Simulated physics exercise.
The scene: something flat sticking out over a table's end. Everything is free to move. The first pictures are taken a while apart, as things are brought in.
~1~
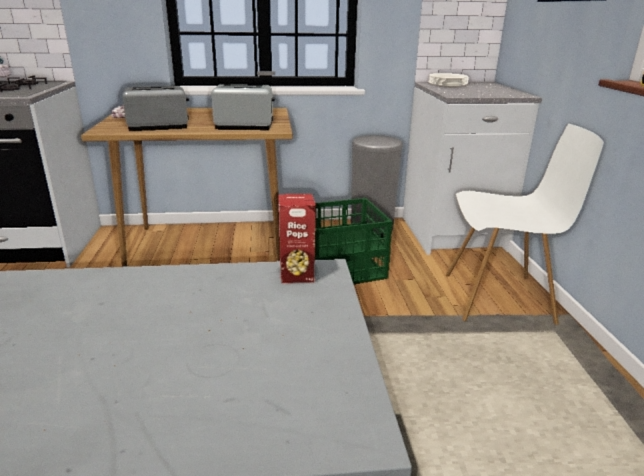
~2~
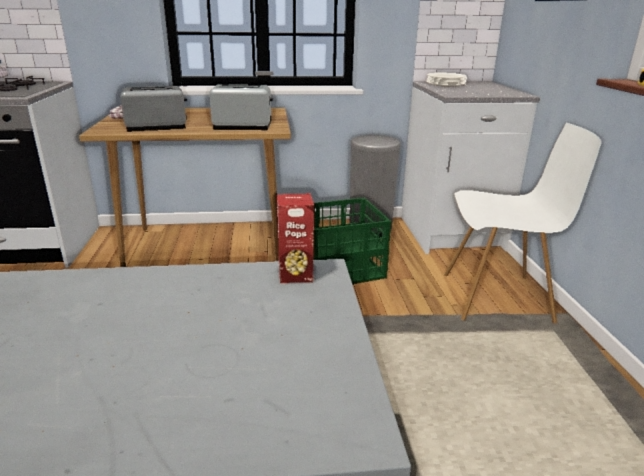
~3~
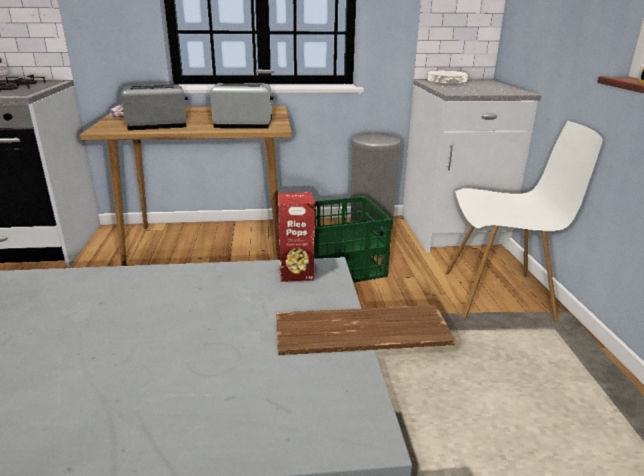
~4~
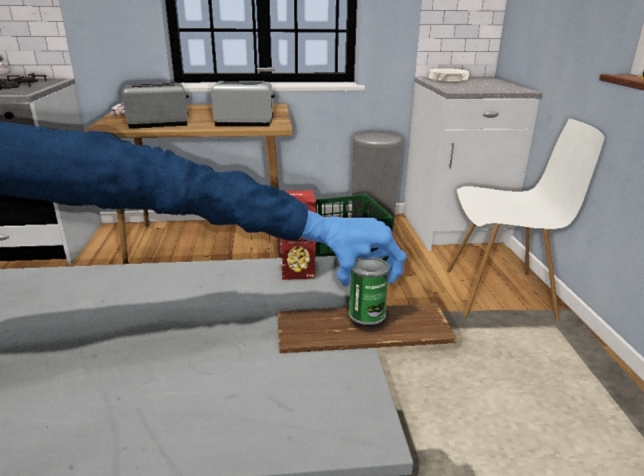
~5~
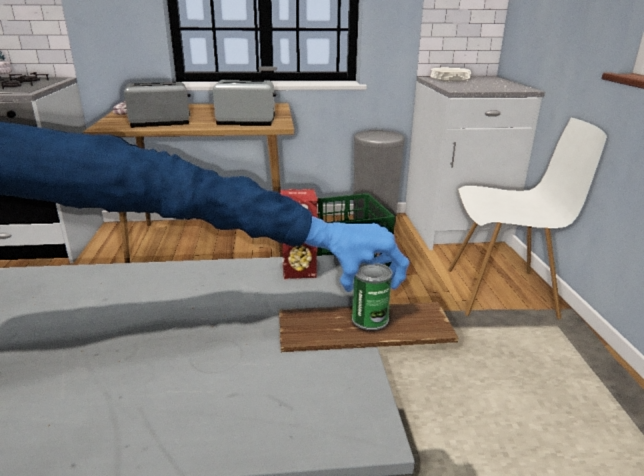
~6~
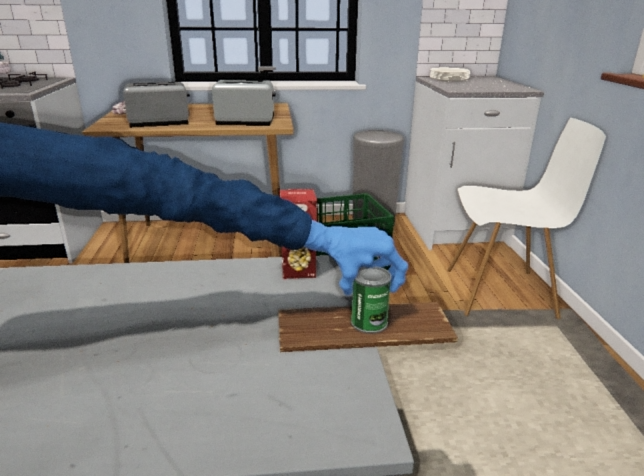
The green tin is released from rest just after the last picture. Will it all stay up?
The plank stays on the table.
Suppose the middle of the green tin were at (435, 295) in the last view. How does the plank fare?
Then it comes down.
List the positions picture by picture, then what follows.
The last thing is not in view yet, in the first frame.
The last thing is not in view yet, in the second frame.
The last thing is not in view yet; brown plank (362, 328), in the third frame.
On its way; green tin (368, 291); brown plank (364, 326), in the fourth frame.
On its way; green tin (372, 296); brown plank (365, 325), in the fifth frame.
Set down, still held; green tin (371, 299); brown plank (364, 325), in the sixth frame.
Then, 0.50 s after the last picture, nothing has stirred.
Then, 1.30 s after the last picture, green tin resting near (371, 300).
At rest, all 3 in place. Seen from the same camera at the end, green tin near (371, 300). The plank holds.
